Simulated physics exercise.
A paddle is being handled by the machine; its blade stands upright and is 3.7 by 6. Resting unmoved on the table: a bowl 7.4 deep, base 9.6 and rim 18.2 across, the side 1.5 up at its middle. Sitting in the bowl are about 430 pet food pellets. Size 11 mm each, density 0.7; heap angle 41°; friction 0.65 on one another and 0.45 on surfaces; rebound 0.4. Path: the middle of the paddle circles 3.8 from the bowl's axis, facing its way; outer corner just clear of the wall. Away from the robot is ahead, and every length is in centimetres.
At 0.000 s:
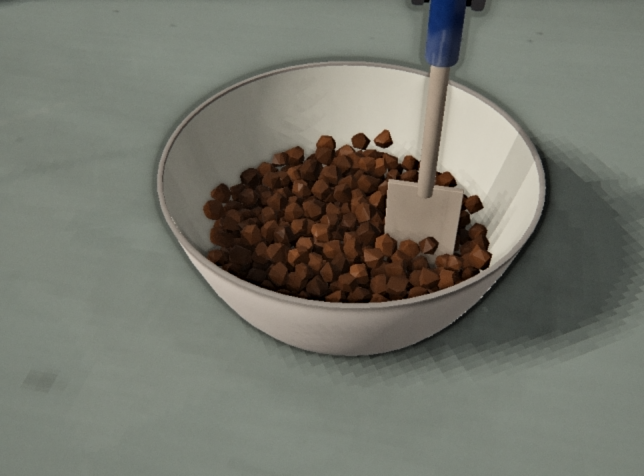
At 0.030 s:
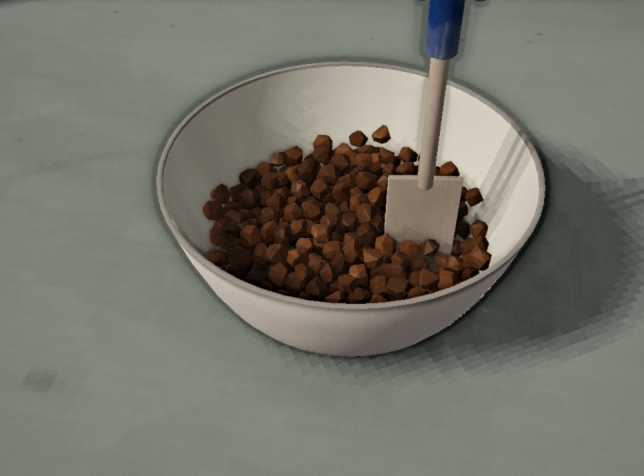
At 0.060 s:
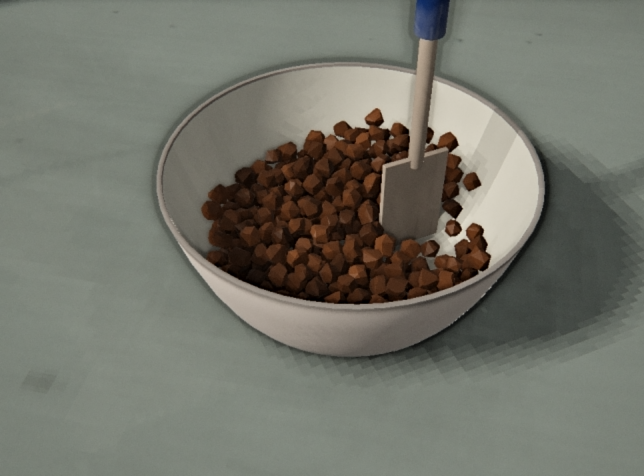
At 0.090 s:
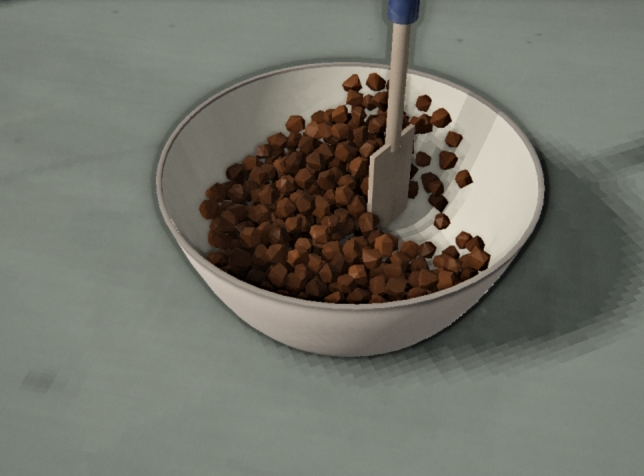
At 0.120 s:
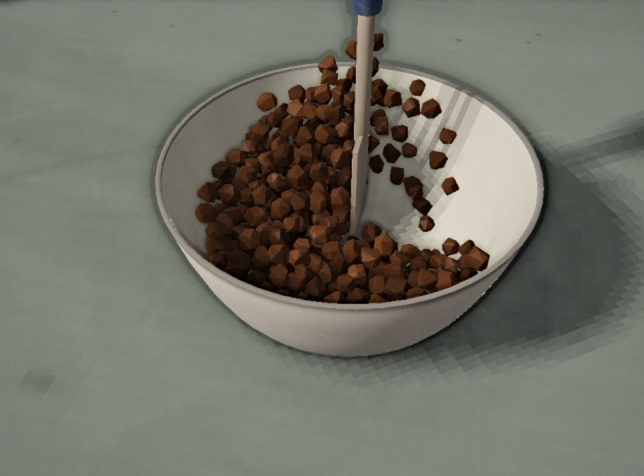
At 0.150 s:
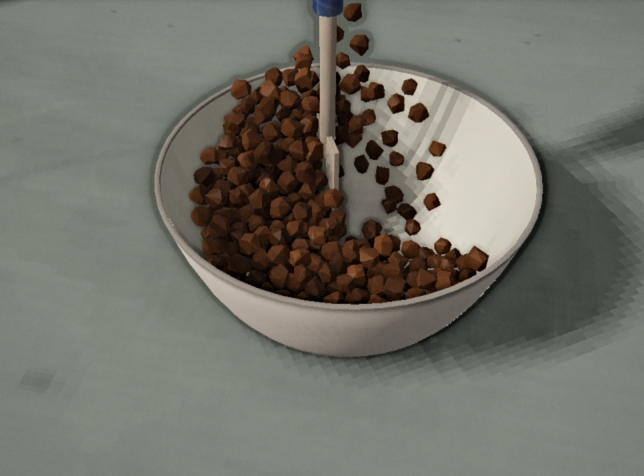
A white bowl sits still while a paddle sweeps leftward through brown pellets, pushing them up.
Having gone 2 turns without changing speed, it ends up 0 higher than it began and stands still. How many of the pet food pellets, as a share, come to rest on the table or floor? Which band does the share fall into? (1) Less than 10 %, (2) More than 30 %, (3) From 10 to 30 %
From 10 to 30 % (3).
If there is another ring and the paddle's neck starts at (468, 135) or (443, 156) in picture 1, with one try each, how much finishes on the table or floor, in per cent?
40 and 30 %.
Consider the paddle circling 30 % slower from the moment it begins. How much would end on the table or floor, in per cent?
Near 5 in a hundred, it would be.
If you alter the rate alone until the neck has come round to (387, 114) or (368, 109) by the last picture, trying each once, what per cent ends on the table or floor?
Near 5 per cent for the first, near 10 per cent for the second.
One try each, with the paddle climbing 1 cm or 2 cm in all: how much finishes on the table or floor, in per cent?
Close to 10 percent and close to 10 percent.
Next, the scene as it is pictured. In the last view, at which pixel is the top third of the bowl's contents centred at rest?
Near (436, 188).
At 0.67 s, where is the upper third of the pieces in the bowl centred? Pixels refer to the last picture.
Around (249, 252).
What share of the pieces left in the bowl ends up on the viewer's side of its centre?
Some 40 per cent.
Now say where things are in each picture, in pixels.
In the first picture, the paddle neck at (429, 162), 0° round; upper third of the load around (333, 223), from x 215 to 480, top at y 140; 426 in the bowl.
In the second picture, the paddle neck at (429, 153), 10° round; upper third of the load around (337, 215), from x 215 to 480, top at y 135.
In the third picture, the paddle neck at (419, 133), 36° round; upper third of the load around (336, 192), from x 210 to 480, top at y 120.
In the fourth picture, the paddle neck at (395, 117), 63° round; upper third of the load around (326, 172), from x 210 to 480, top at y 85.
In the fifth picture, the paddle neck at (363, 108), 90° round; upper third of the load around (307, 154), from x 205 to 480, top at y 40.
In the sixth picture, the paddle neck at (328, 109), 117° round; upper third of the load around (285, 148), from x 200 to 480, top at y 10; 424 in the bowl, 2 in flight or on the tool.
After 0.41 s, 351° round, highest piece 10 above the table; 388 in the bowl, 22 on the table or floor, 16 in flight or on the tool.
After 0.67 s, 225° round, highest piece 10 above the table; 364 in the bowl, 50 on the table or floor, 12 in flight or on the tool.
After 1.00 s, 0° round, highest piece 8 above the table; 346 in the bowl, 80 on the table or floor.
After 1.70 s, 0° round, highest piece 8 above the table; 346 in the bowl, 80 on the table or floor.
In the end, 346 in the bowl, 80 on the table or floor. That is 19 % on the table or floor.
